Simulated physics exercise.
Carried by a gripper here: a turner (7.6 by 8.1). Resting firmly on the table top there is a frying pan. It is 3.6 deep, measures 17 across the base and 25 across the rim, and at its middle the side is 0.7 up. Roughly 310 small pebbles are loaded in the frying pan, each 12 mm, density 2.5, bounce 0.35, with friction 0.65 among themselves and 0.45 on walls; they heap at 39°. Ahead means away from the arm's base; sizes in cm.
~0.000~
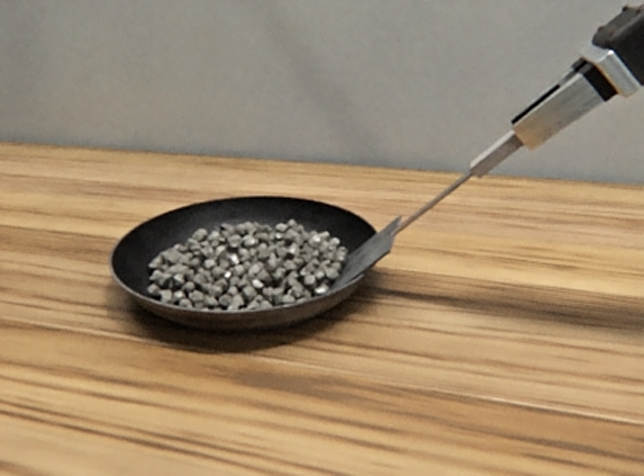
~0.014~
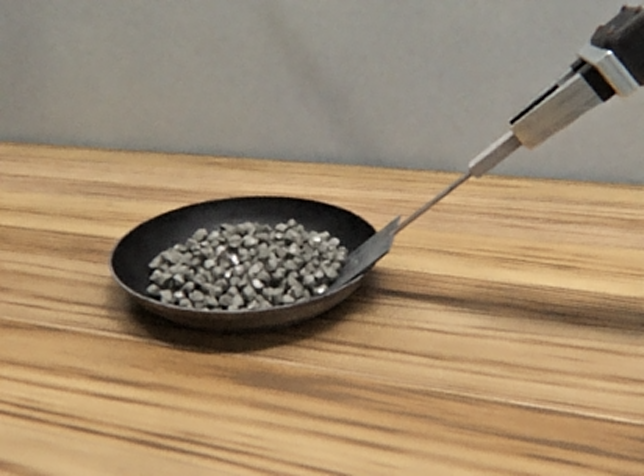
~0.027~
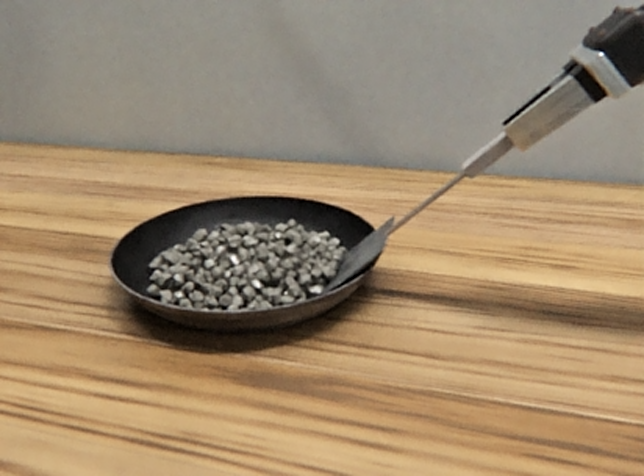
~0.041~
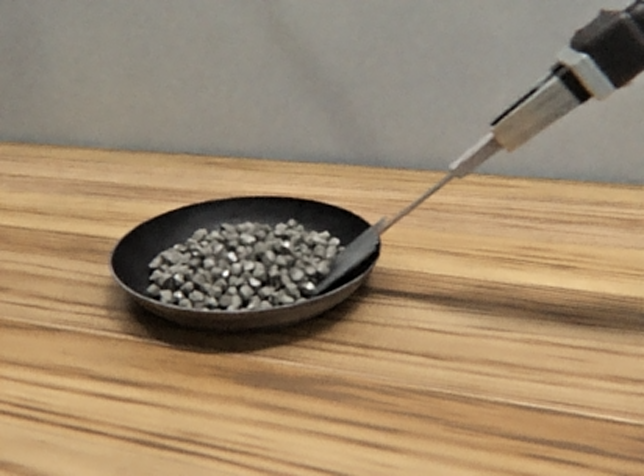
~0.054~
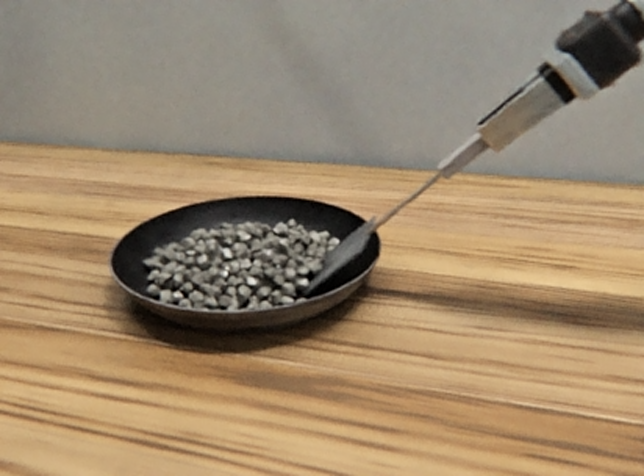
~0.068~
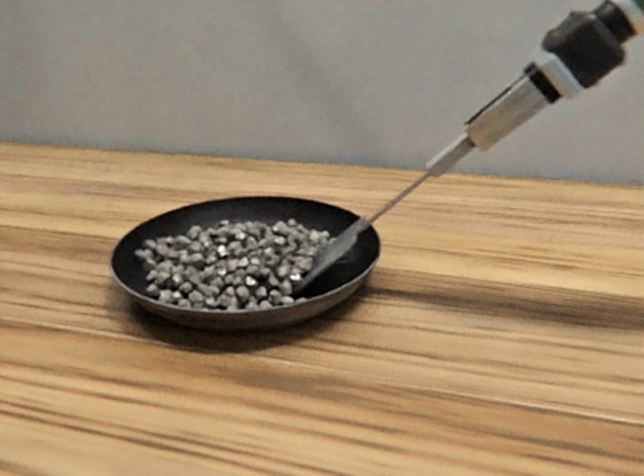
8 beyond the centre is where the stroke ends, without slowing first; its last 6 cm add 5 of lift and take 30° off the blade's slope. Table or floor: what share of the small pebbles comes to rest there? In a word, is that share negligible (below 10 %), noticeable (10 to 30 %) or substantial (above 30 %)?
In a word, noticeable.
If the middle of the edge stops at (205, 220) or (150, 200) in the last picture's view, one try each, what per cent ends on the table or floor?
Close to 5 and close to 30 per cent, respectively.
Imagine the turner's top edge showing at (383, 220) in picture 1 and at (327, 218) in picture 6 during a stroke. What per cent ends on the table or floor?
About 25 per cent.
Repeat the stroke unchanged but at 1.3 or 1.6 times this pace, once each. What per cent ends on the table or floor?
About 20 and 25 per cent.
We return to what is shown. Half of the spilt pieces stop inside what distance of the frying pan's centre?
Distance, approx.: 18 cm.
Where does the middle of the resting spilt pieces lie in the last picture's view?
The centre sits at roughly (108, 245).
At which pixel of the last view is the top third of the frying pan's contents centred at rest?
The centre sits close to (164, 241).
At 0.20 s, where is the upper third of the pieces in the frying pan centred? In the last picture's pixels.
(173, 236).
By 0.13 s, sloping 45°, highest piece 5 above the table; 311 in the frying pan.
By 0.20 s, sloping 34°, highest piece 7 above the table; 301 in the frying pan, 10 on the blade or in flight.
By 0.44 s, sloping 15°, highest piece 4 above the table; 265 in the frying pan, 43 on the table or floor, 3 on the blade or in flight.
By 1.49 s, sloping 15°, highest piece 4 above the table; 265 in the frying pan, 46 on the table or floor.
Final count, 265 in the frying pan, 46 on the table or floor. That is 15 % on the table or floor.
